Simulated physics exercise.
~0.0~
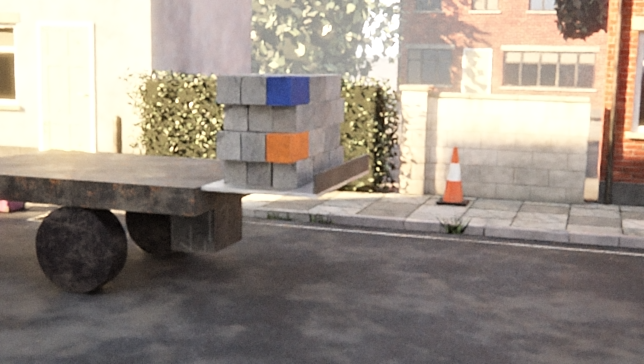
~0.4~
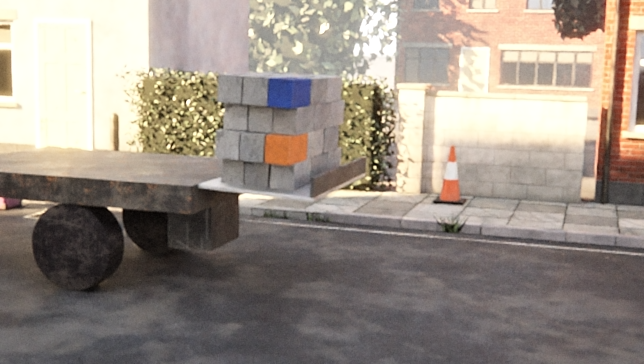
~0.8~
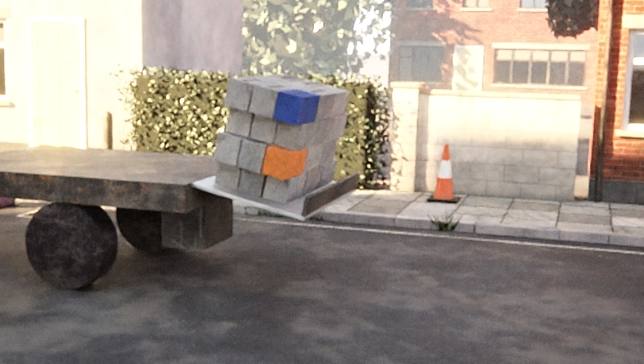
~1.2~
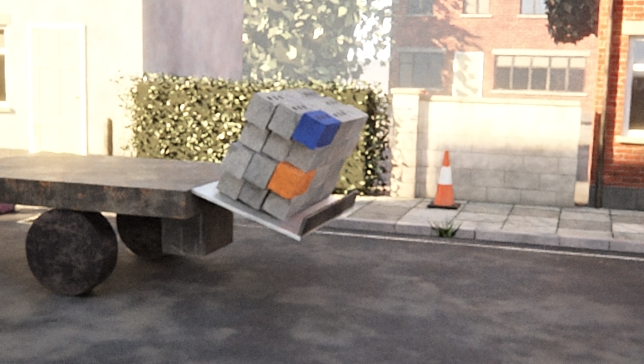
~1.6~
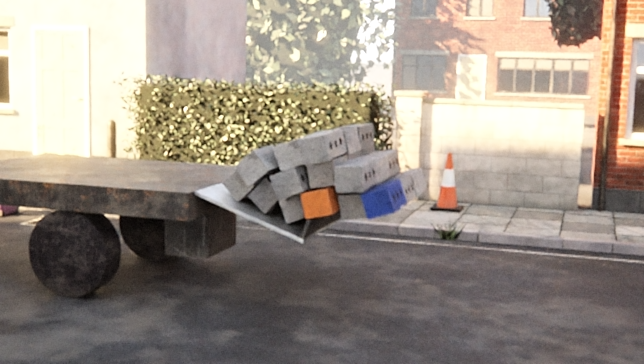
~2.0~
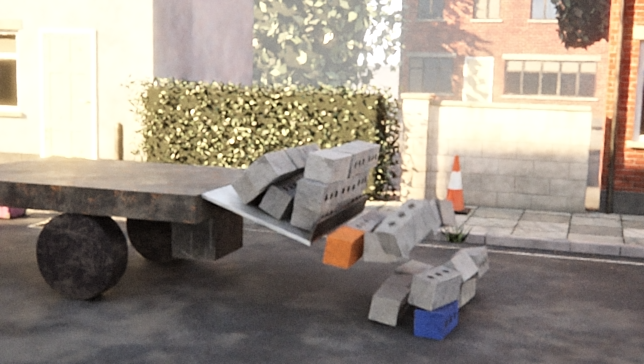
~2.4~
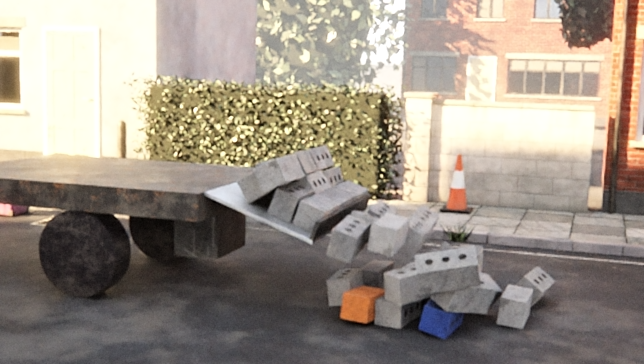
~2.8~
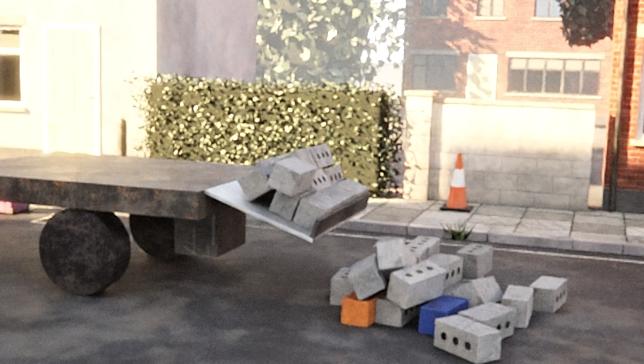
At the start, a neat stack of grey concrete blocks, with one blue and one orange among them, stands on a level flap at the back of a flat-bed by the road. The flap tilts down to the right, and the whole stack leans with it. The blocks then topple over the edge, the blue one leading and the orange one following. They tumble onto the road and scatter to the right. At the end, the flap stays sloped with some grey blocks still heaped on it, while the blue and orange blocks lie in the pile below.
